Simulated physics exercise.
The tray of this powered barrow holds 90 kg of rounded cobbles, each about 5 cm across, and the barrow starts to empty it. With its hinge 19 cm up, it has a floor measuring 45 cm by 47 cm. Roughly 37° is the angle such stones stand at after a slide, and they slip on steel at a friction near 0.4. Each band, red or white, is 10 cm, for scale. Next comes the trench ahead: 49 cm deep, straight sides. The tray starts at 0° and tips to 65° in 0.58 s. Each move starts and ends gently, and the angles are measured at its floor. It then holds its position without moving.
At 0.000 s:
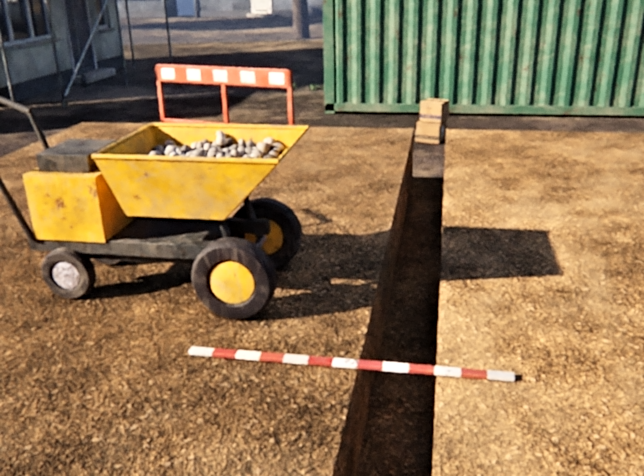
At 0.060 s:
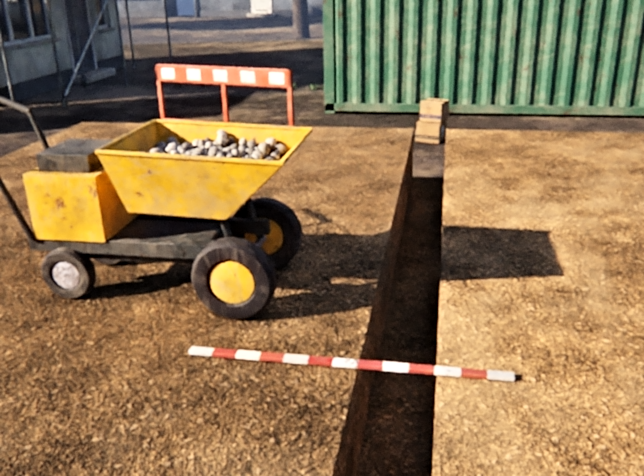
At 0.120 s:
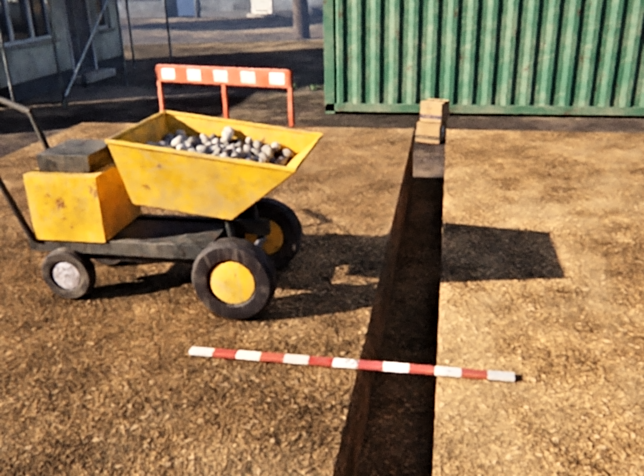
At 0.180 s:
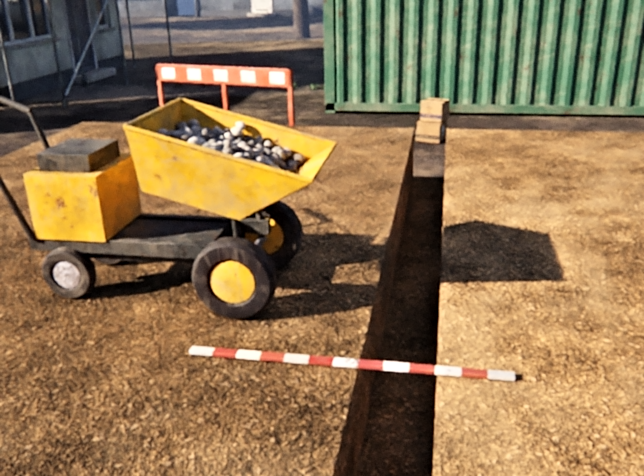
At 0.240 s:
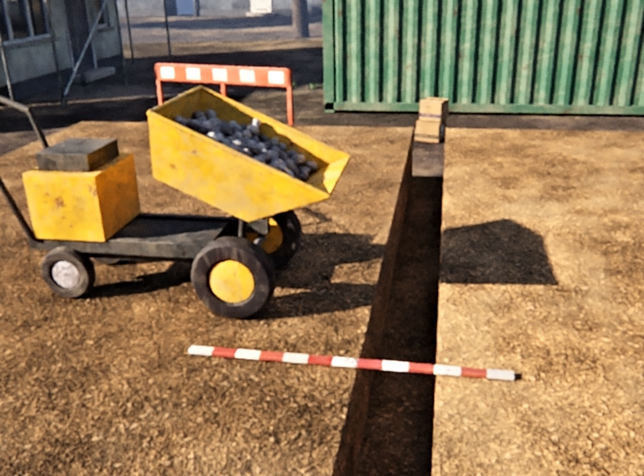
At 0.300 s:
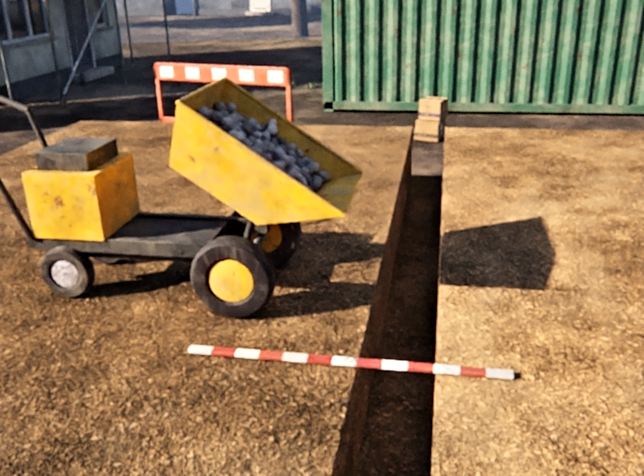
At first, a yellow tray of rounded grey stones sits level on a small wheeled barrow, left of a narrow trench with a red-and-white pole lying across it. The tray then tilts, its rear rising and its front lip reaching further right, until it slopes steeply with the stones still inside.
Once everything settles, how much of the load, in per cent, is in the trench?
Once it settles, about 67 per cent of the load is there.
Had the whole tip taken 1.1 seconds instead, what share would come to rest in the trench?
About 90%.
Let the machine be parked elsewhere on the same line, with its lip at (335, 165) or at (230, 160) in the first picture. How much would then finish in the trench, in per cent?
It'd be around 15 per cent and after that around 80 per cent.
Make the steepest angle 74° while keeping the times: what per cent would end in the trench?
Around 75 per cent would finish in the trench.
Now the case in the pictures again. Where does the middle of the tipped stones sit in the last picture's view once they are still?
(422, 369).
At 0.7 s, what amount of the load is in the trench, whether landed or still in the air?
Some 20 per cent.
After 0.4 s the floor is at 54°; 100 % in the tray; the foremost stones are at (340, 218).
After 0.7 s the floor is at 65°; 81 % in the tray, 19 % in the trench; the foremost stones are at (433, 285).
After 1.0 s the floor is at 65°; 20 % in the tray, 48 % in the trench, 33 % past the trench; the foremost stones are at (580, 301).
After 3.0 s the floor is at 65°; 0 % in the tray, 67 % in the trench, 33 % past the trench; the foremost stones are past the picture's edge.
